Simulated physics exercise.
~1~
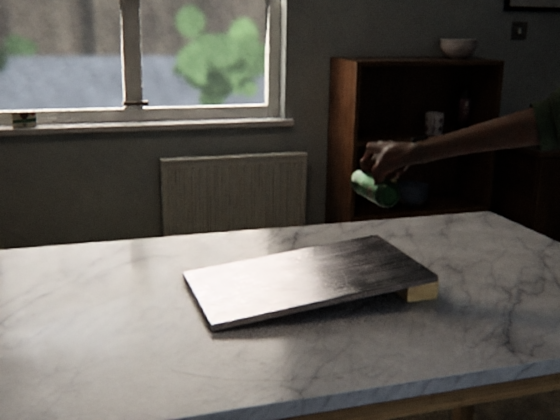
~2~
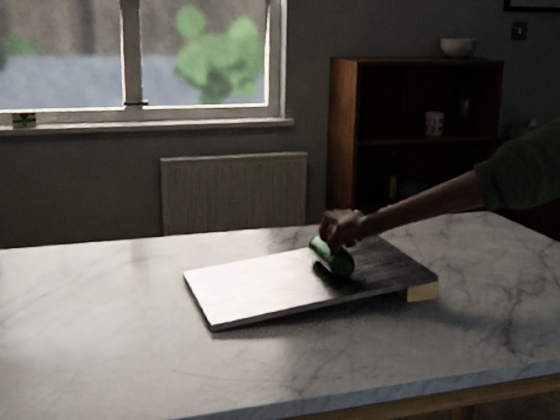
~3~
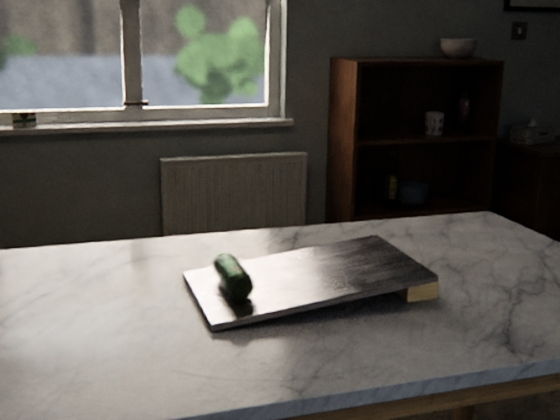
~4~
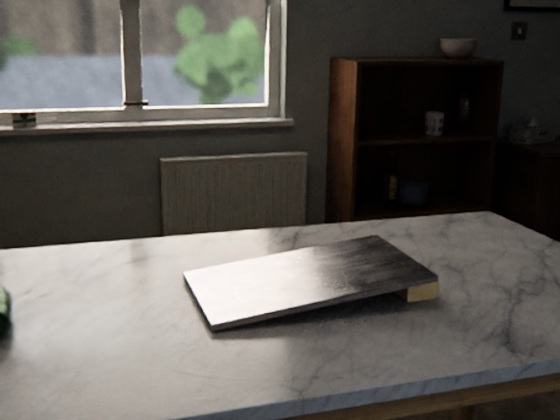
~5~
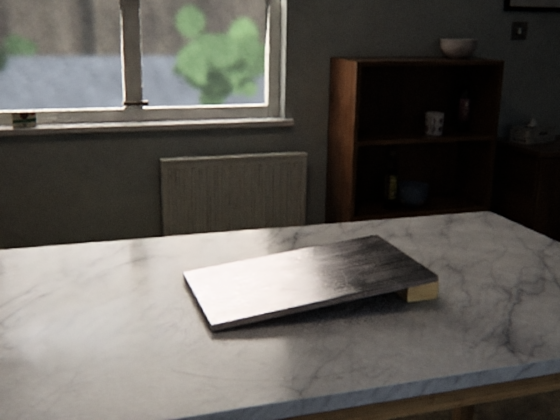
A green can hangs in a hand reaching in from the right, above a marble-topped table seen from slightly above in a dim room. A grey board lies on the table, its right end propped on a small yellowish block, with a window at upper left, a pale panel below it and a dark wooden shelf behind. The hand lowers the can onto its side on the upper part of the board, then lets go and withdraws. The can travels down the slope to the left, leaves the board and crosses the tabletop. It passes out of view at the left edge, while the board stays in place.
